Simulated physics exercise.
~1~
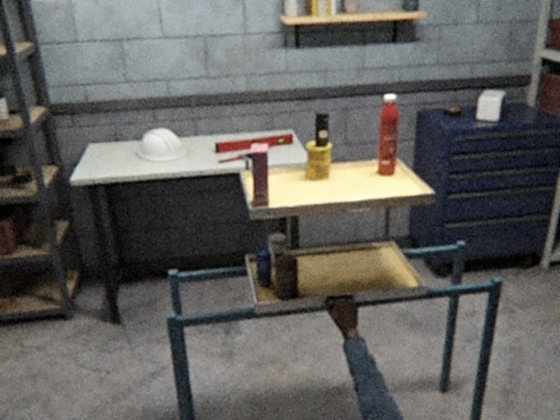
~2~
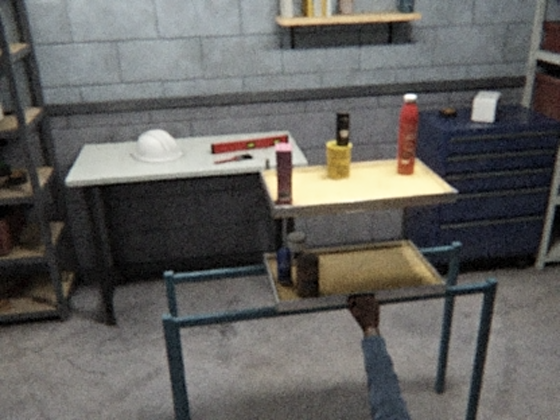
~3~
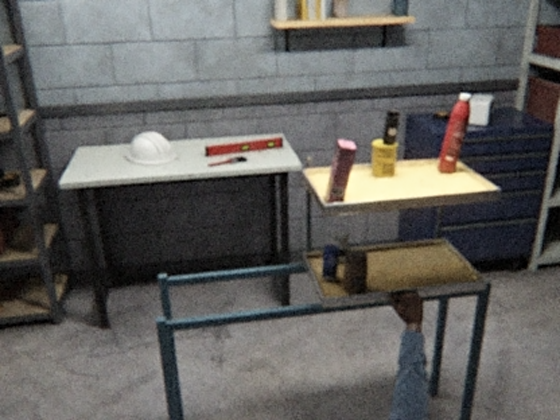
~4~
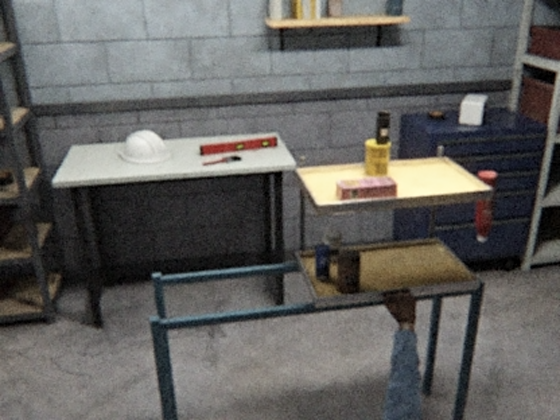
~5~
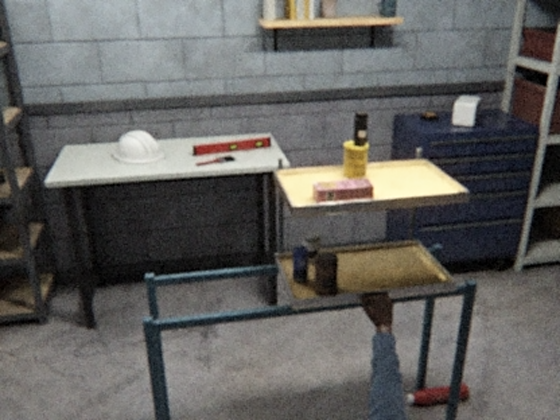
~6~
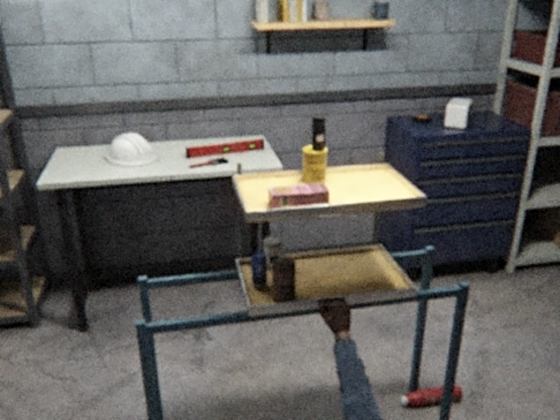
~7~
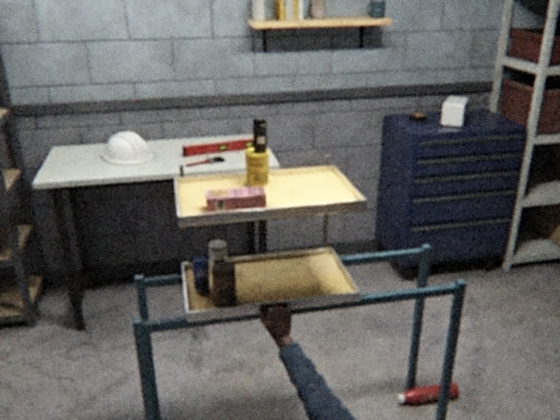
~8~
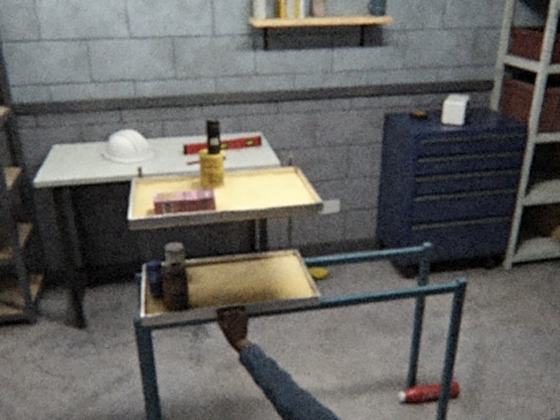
A hand-pushed tray slides right, losing its red bottle and toppling a pink carton, then left.
